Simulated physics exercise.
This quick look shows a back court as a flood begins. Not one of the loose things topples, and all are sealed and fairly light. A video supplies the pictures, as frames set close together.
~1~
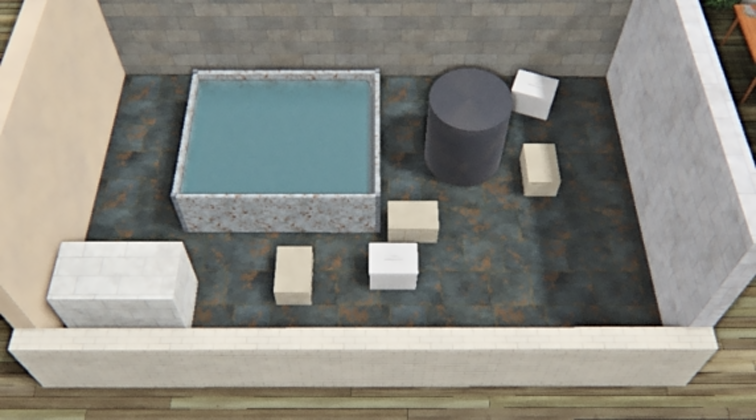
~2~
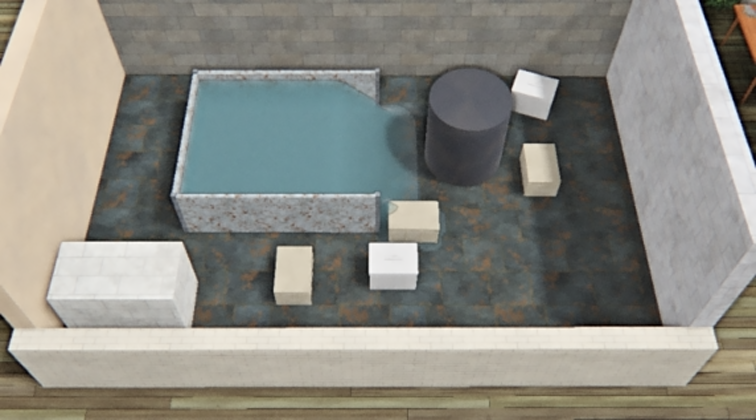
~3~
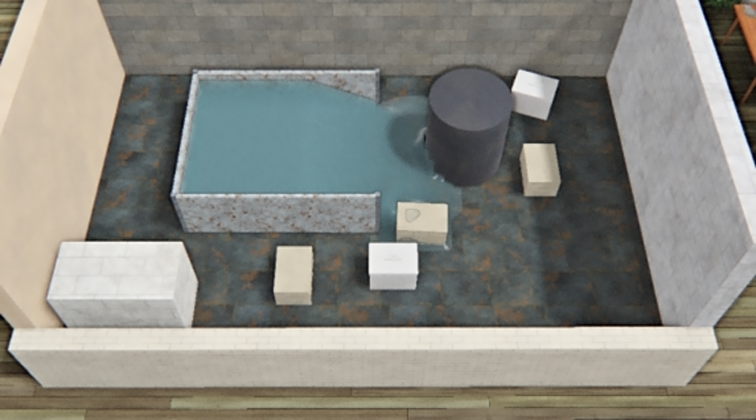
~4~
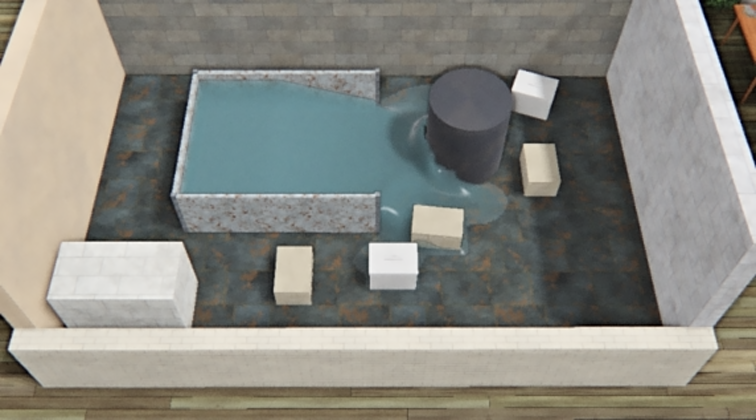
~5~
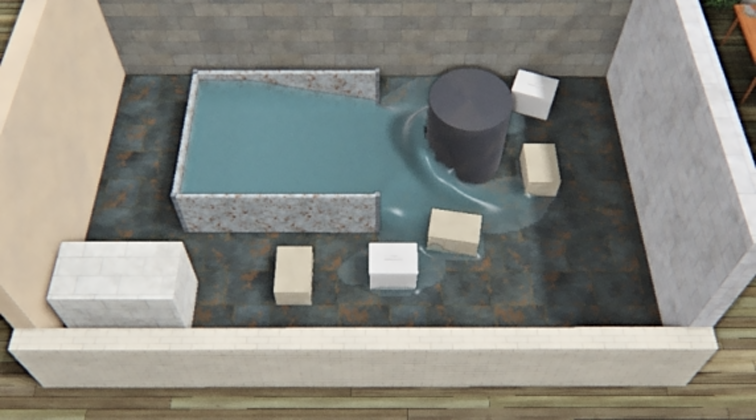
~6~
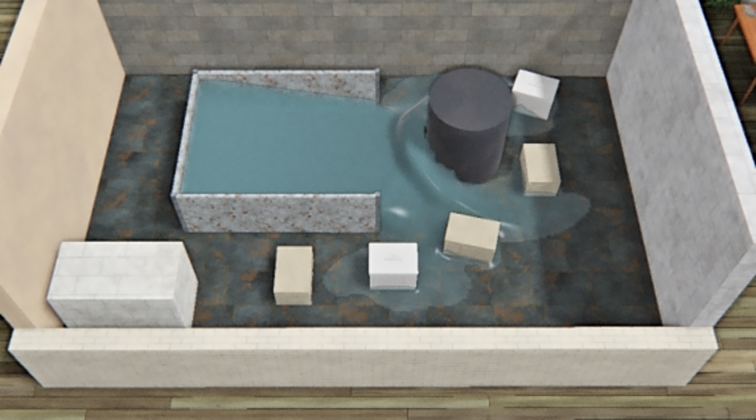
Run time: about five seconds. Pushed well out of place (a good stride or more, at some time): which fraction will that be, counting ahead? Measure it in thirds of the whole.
The share is two thirds or more of the whole.
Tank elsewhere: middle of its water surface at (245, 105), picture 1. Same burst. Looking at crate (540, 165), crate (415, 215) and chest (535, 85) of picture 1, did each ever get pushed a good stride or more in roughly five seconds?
In order: Remained close by, went well off, went well off.
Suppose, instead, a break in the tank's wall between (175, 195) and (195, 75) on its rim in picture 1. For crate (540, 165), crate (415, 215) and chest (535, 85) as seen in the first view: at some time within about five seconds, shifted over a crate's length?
In turn: Stayed short, stayed short, cleared that distance.
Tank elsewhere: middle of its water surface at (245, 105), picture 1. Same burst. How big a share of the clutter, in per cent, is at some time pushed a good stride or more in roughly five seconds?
60 %, roughly.
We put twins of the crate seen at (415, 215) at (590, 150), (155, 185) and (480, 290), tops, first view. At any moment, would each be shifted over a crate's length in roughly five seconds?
In sequence: Knocked well away; hardly budges; knocked well away.
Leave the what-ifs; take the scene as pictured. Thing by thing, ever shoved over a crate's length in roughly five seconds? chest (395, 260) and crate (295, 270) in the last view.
Each in turn - got displaced / didn't go far.
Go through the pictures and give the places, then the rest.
The first picture shows a crate at (413, 215) rests on the ground; a chest at (535, 85) rests on the ground; 0 of 5 have shifted.
The second picture shows a crate at (413, 215) rests on the ground; a chest at (535, 85) rests on the ground; 0 of 5 have shifted.
The third picture shows a crate at (422, 217), on the bottom, close to its start; a chest at (535, 85), on the bottom; 1 of 5 have shifted.
The fourth picture shows a crate at (438, 221) rests on the ground, a stride from its start; a chest at (535, 85) rests on the ground; 1 of 5 have shifted.
The fifth picture shows a crate at (455, 226), on the bottom, a stride from its start; a chest at (535, 85), on the bottom; 1 of 5 have shifted.
The sixth picture shows a crate at (472, 231), on the bottom, a stride from its start; a chest at (536, 85), on the bottom; 1 of 5 have shifted.
A moment on, 1 of 5 are well off their spots; 0 afloat.
Next, 2 of 5 are well off their spots; 2 afloat.
Later, 2 of 5 are well off their spots; 2 afloat.
In the end, 4 of 5 are well off their spots, and 4 have been at some point; 4 afloat.
